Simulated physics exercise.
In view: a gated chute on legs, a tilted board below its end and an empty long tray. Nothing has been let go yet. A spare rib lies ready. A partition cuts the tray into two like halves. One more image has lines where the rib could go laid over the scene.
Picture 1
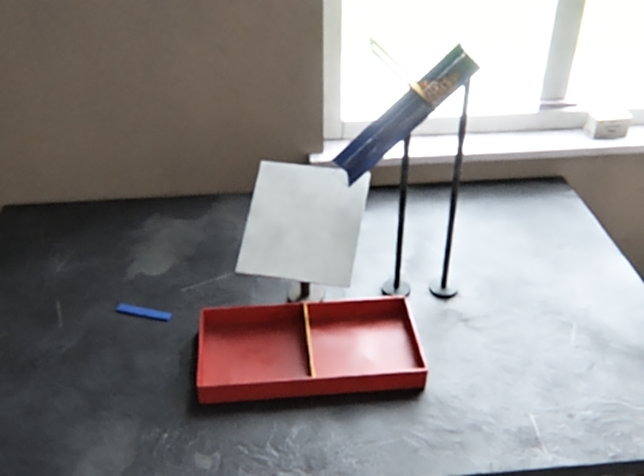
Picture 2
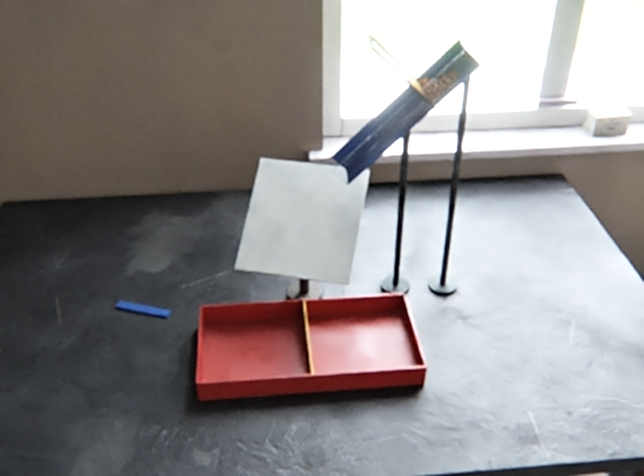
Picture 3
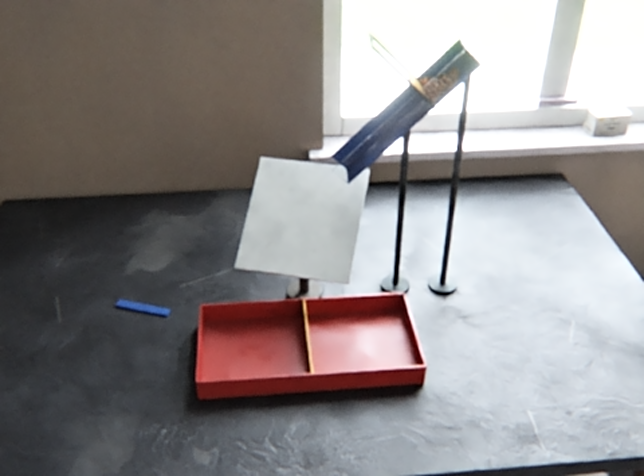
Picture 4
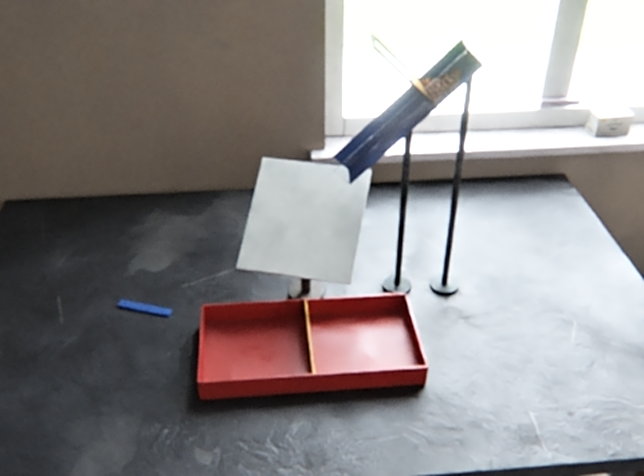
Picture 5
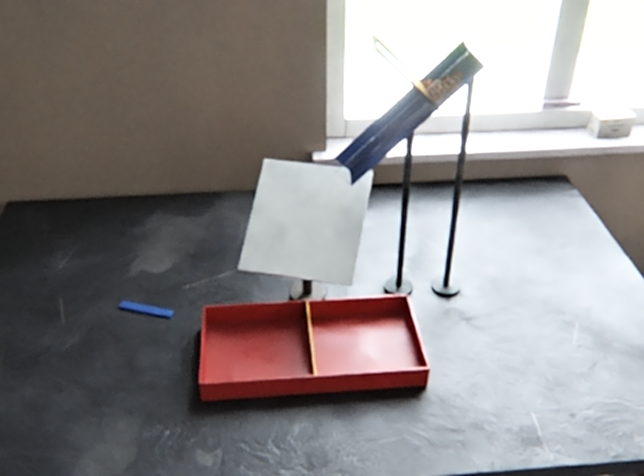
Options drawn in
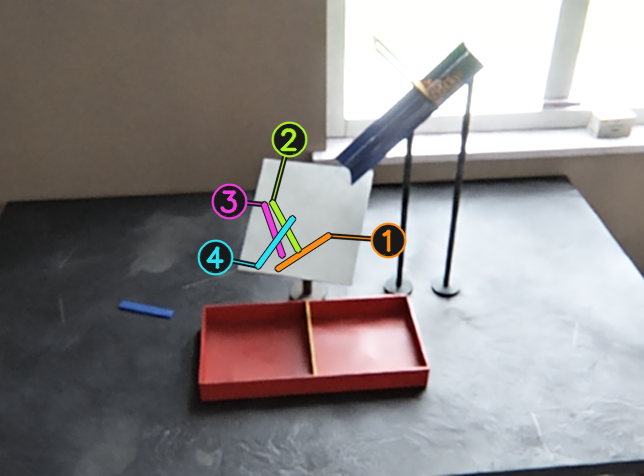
Nothing moves on the dark, scuffed tabletop, seen from slightly above and in front beside a bright window, apart from a very slight wobble of the camera. A blue chute on thin black legs slopes down leftward from the upper right, its lower end behind a tilted pale board. In front sits a red tray halved by a yellowish partition, with a small blue strip lying to the left.
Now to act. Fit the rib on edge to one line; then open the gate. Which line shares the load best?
I would pick line 2.
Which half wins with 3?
Left.
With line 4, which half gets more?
More lands on the left.
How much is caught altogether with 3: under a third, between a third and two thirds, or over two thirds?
It is over two thirds.
On the marked copy, line 1 from (328, 235) to (278, 268); line 2 from (272, 202) to (298, 249); line 3 from (264, 204) to (282, 255); line 4 from (292, 218) to (258, 266).
With 1, of what is caught, nearly all in the left half, a stray few in the right.
With 2, of what is caught, about two thirds in the left half, about a third in the right.
With 3, of what is caught, nearly all in the left half, a stray few in the right.
With 4, of what is caught, nearly all in the left half, a stray few in the right.
